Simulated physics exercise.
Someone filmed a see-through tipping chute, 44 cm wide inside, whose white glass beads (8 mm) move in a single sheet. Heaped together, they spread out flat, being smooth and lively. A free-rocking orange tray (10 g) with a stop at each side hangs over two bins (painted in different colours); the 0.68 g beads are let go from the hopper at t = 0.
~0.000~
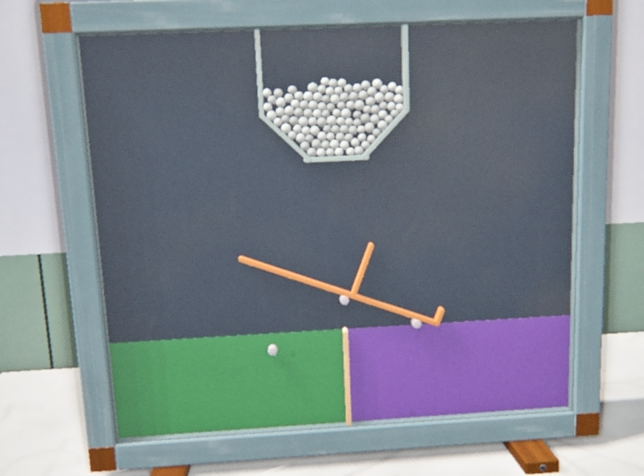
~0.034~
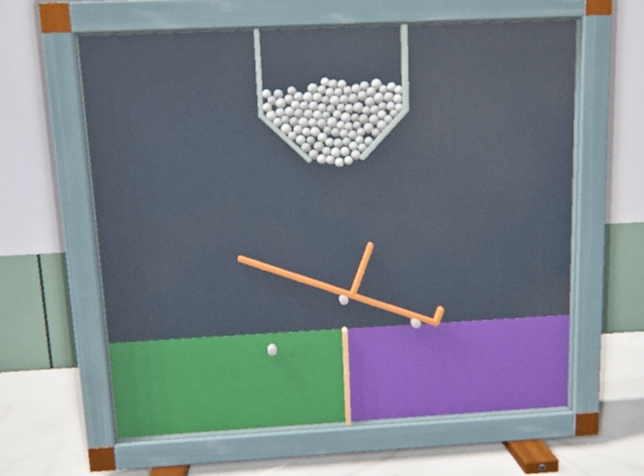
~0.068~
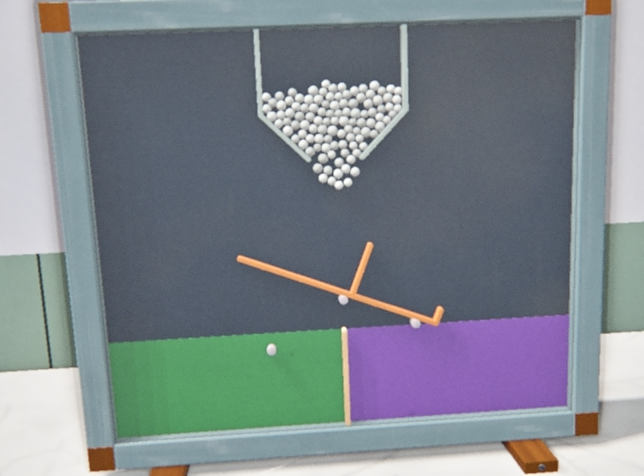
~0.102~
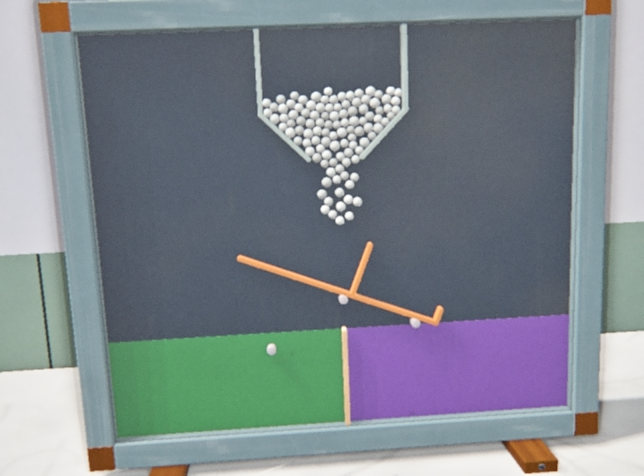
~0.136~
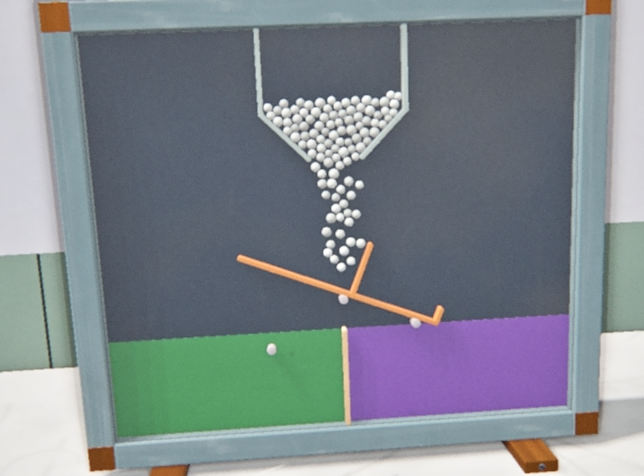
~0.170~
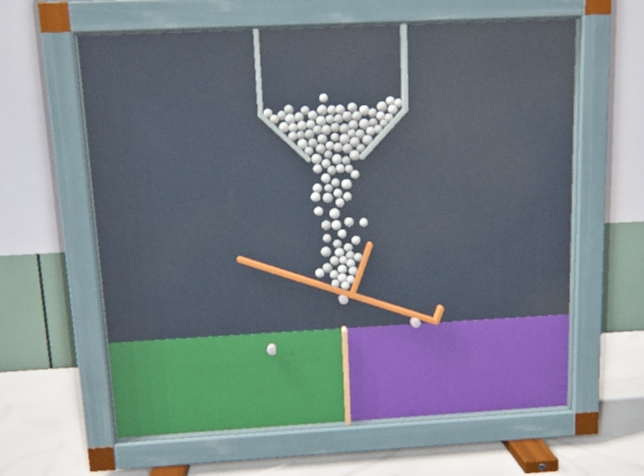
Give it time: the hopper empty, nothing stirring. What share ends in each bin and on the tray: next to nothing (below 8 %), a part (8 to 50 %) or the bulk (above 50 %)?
Final shares - green bin majority, Purple bin partial fill, tray partial fill.
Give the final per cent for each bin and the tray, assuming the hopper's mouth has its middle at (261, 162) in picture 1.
Green bin 100, purple bin 0, tray 0.
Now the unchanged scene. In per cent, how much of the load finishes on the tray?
Some 20 per cent.
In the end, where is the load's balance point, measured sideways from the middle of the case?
Left side, about 5 cm off centre.
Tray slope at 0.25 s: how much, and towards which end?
15°, right end low.
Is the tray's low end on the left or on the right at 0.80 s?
The tray dips on its right side.
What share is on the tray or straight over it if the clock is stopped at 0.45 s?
About 75 per cent.
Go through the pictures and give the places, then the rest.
Gate shut, about 110 beads in the hopper; its mouth (309, 160) to (363, 157); tray right end down 22°; its ends (241, 259) and (436, 323), top of its upright wall (371, 246); pivot (344, 300); stops (273, 350) and (416, 323); a lip at the right end; green bin (231, 385), purple bin (460, 370), in the first picture.
In the second picture, 3 out; lowest bead (339, 162); tray right end down 22°.
In the third picture, 11 out; lowest bead (339, 185); tray right end down 22°.
In the fourth picture, 21 out; lowest bead (340, 221); tray right end down 22°.
In the fifth picture, 31 out; lowest bead (342, 267); tray right end down 22°.
In the sixth picture, 46 out; lowest bead (345, 285); tray right end down 21°; its ends (240, 259) and (436, 322), top of its upright wall (370, 245).
After 0.25 s 60 % have left the hopper; tray right end down 15°; on or over it 60 %, past it to the left 0 %, to the right 0 %.
After 0.45 s 100 % have left the hopper; tray left end down 33°; on or over it 75 %, past it to the left 25 %, to the right 0 %.
At rest by 2.4 s, green bin 60 %, purple bin 20 %, tray 20 %; tray right end down 22°.
